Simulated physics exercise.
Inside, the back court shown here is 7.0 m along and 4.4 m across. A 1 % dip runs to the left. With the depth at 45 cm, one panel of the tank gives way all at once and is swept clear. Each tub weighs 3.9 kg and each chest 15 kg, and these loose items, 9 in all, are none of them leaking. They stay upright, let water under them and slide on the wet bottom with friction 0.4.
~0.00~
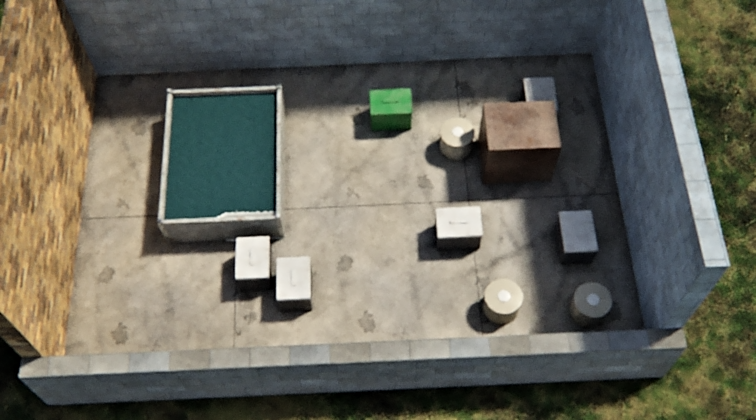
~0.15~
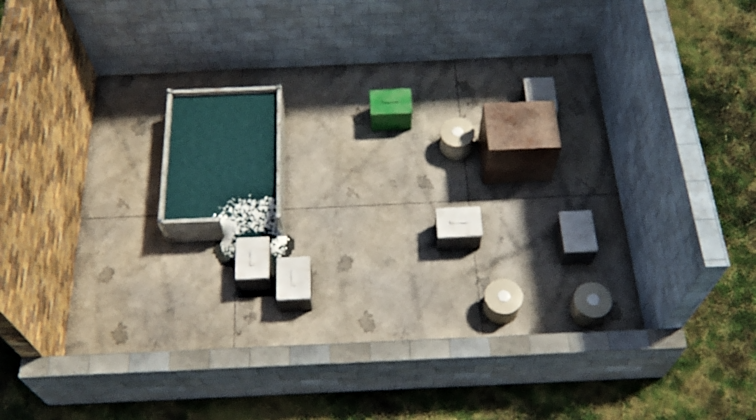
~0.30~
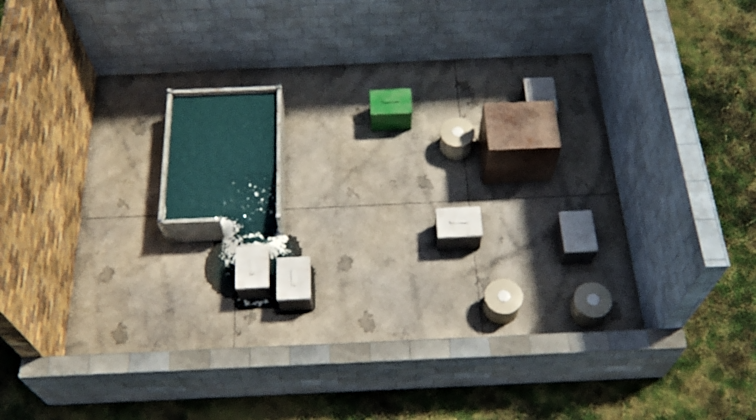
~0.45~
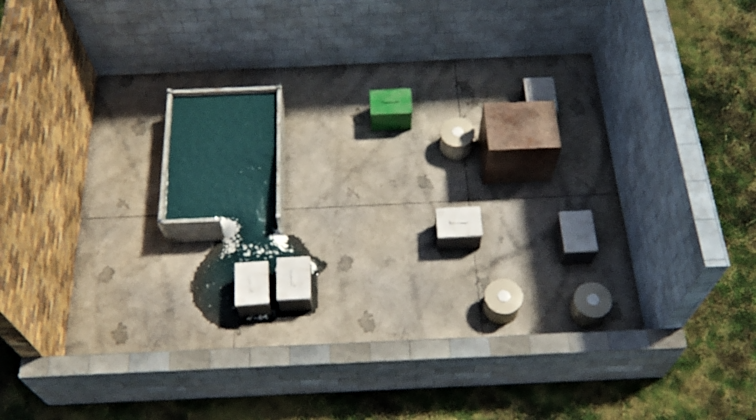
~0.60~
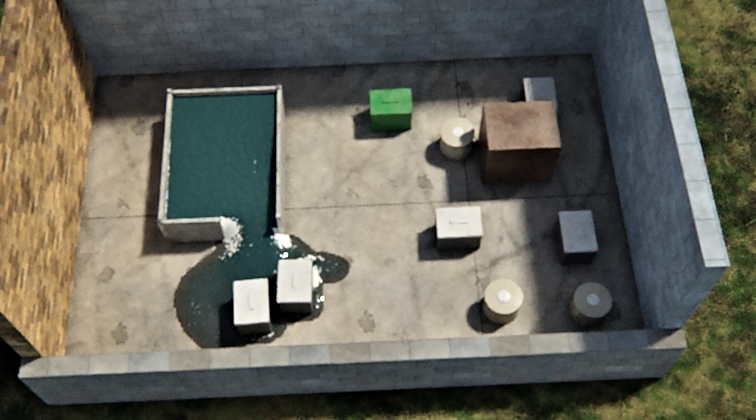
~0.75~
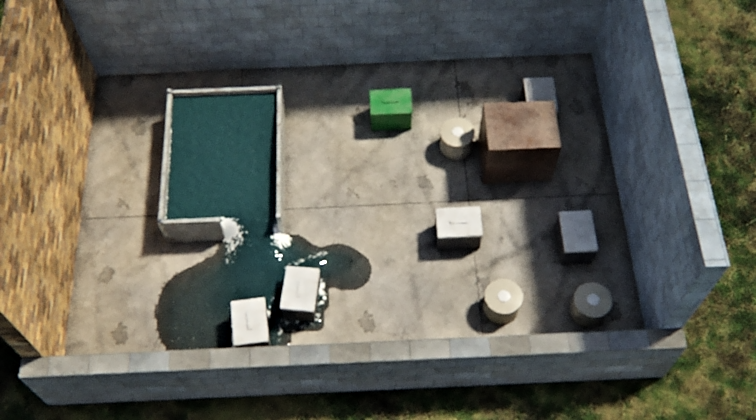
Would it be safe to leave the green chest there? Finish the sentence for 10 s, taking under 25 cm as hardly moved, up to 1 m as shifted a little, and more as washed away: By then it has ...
By then it has hardly moved.
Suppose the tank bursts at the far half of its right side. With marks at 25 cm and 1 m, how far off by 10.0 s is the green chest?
So, for the green chest: It is carried a long way.
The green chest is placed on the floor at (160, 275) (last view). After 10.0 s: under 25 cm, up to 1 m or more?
It barely shifts.
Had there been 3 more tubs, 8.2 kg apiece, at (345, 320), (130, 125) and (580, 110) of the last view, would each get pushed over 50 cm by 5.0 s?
In sequence: Goes beyond; stays within; stays within.
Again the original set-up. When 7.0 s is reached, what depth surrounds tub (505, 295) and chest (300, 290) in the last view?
Around 6 cm and 7 cm.
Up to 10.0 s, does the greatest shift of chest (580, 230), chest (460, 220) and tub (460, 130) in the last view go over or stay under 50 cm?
First one went too far, second one stayed inside, third one stayed inside.
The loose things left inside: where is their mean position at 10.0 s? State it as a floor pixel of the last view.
Averaged position, last view: Near pixel (456, 192).
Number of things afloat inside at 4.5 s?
Total: 3.
After 2.0 s the green chest is near (391, 101), 0.0 m from its start, aground; 1 afloat.
After 4.5 s the green chest is near (391, 101), 0.0 m from its start, aground; 3 afloat.
After 7.0 s the green chest is near (391, 101), 0.0 m from its start, aground; 3 afloat.
After 10.0 s the green chest is near (391, 101), 0.0 m from its start, aground; 2 afloat.
